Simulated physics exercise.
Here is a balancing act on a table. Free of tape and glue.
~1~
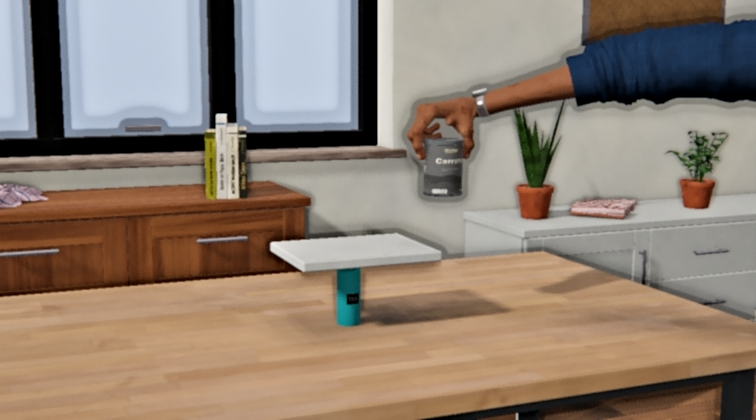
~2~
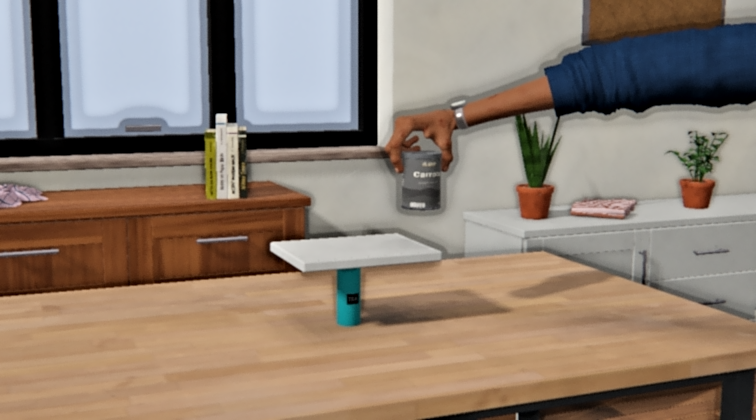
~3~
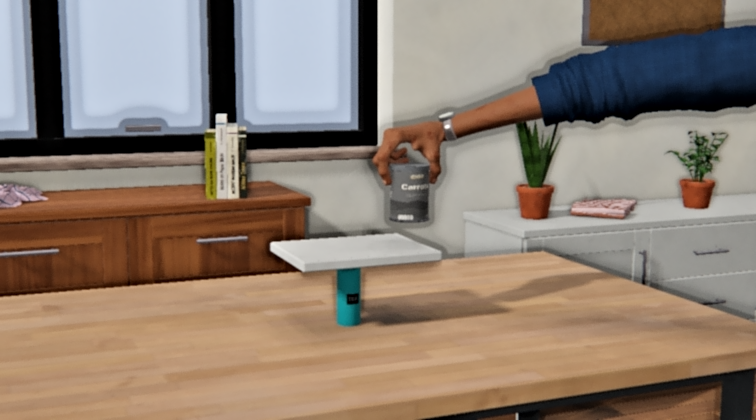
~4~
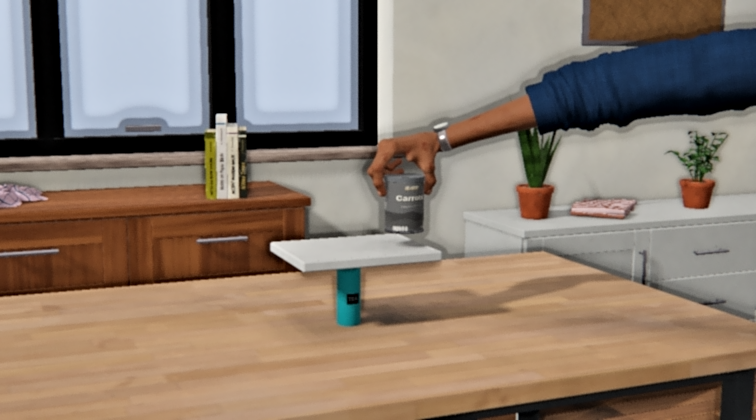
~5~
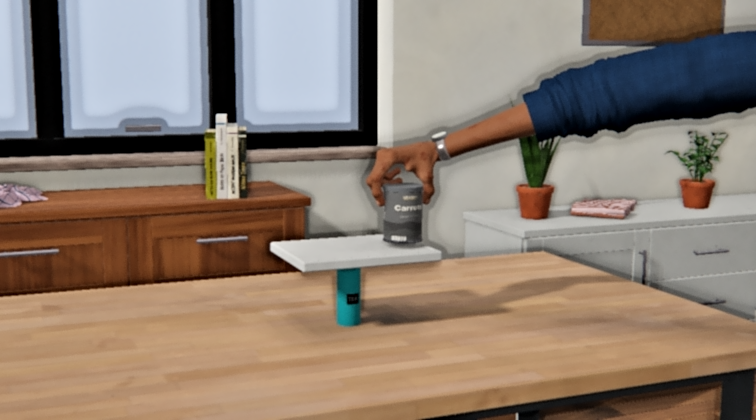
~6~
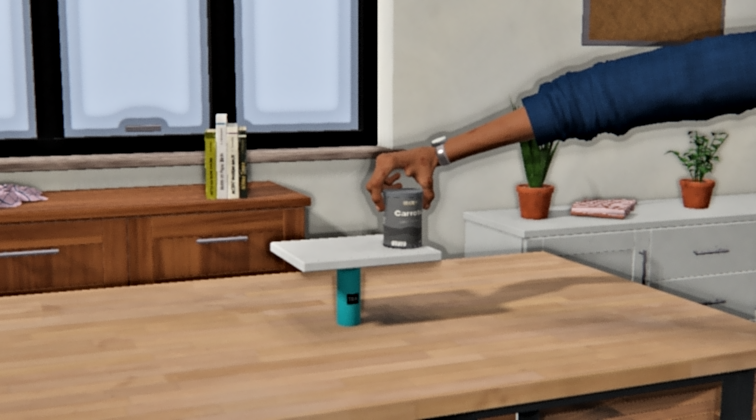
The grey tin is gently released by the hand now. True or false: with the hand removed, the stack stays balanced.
False.
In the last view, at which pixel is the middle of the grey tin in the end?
Roughly pixel (472, 299) in the last picture.
Then, 0.30 s after the last picture, grey tin now fallen; white lid tipped 34° from how it was.
Then, 0.50 s after the last picture, white lid tipped 62° from how it was.
Then, 0.70 s after the last picture, white lid now fallen; turquoise shaker on its side.
Then, 0.80 s after the last picture, turquoise shaker now fallen.
By the end, fallen, grey tin, white lid and turquoise shaker. Seen from the same camera at the end, grey tin near (473, 299). The stack loses its balance.
